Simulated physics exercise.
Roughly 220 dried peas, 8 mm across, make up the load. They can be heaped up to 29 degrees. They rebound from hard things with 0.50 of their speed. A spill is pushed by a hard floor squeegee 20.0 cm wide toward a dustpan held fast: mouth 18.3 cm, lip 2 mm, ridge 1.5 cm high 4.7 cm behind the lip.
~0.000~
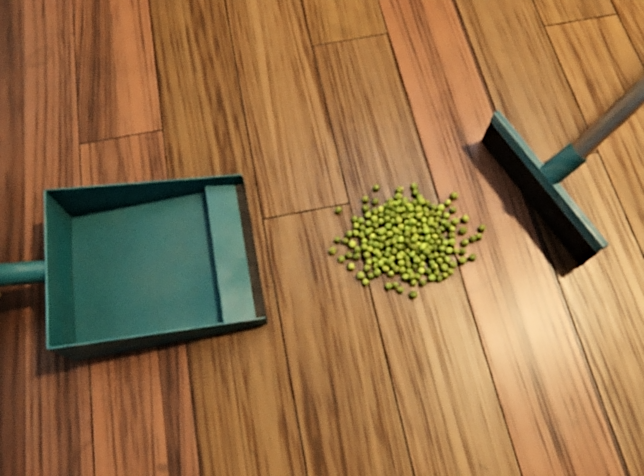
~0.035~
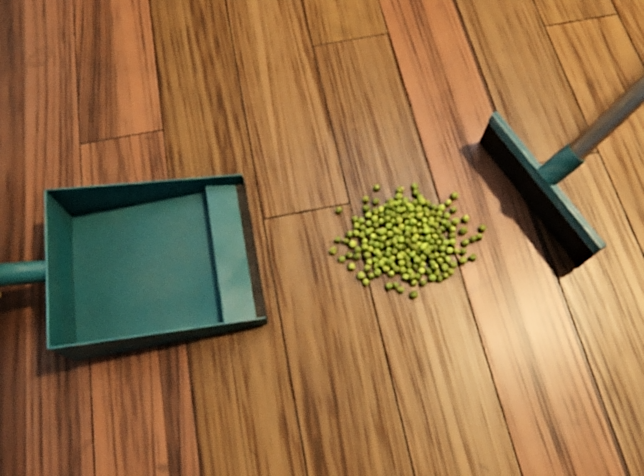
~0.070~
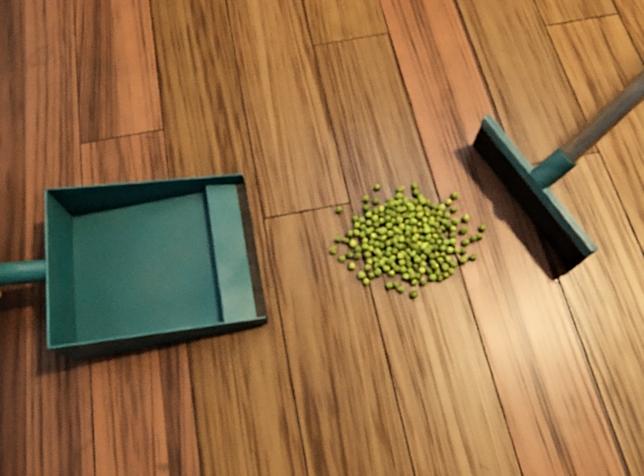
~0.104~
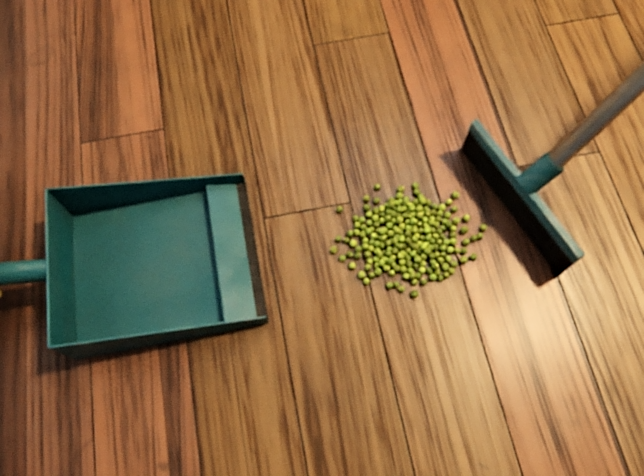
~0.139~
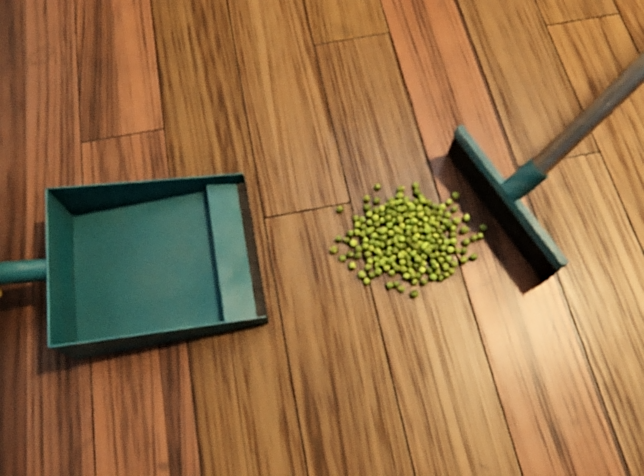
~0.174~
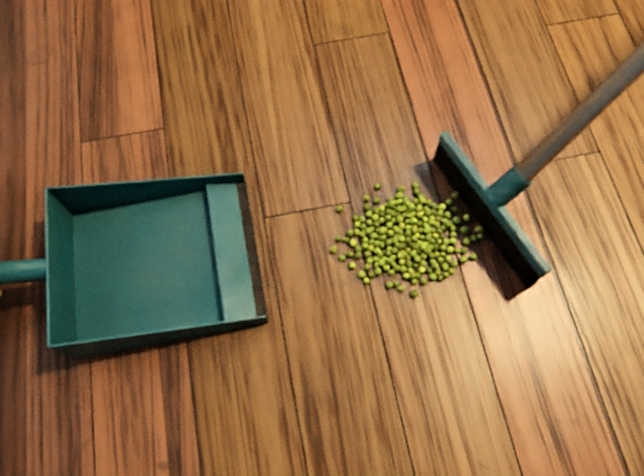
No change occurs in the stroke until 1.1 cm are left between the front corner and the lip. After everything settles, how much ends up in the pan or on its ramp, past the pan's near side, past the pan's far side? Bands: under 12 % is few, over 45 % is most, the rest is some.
In the pan or on its ramp: Some; past the pan's near side: Some; past the pan's far side: Few.
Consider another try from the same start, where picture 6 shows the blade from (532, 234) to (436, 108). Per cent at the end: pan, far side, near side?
The pan gets 0, the far side 5 and the near side 5.
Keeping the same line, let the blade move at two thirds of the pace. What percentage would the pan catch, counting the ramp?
Then roughly 15 per cent.
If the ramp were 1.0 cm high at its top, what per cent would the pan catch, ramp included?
That change would give about 20 per cent.
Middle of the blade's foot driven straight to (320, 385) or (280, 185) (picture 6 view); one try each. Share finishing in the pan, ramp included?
About 5 % and 0 %.
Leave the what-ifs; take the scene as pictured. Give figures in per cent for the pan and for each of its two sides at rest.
Final shares - pan: 15%, near side: 40%, far side: 0%.
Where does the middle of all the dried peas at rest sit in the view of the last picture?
Somewhere around (265, 303) in the final frame.
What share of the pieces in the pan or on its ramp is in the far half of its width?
About 20 %.
Then, at 0.38 s, middle of the blade 16 cm from the lip; 0 % over the lip, far side 0 %, near side 15 %.
Then, at 0.52 s, middle of the blade 8 cm from the lip; 0 % over the lip, far side 0 %, near side 30 %.
After 0.78 s, middle of the blade 4 cm from the lip; 20 % over the lip, far side 0 %, near side 40 %.
At rest (1.4 s), pan 15 %, near side 40 %, far side 0 %, in front of the lip or behind the blade 45 %.
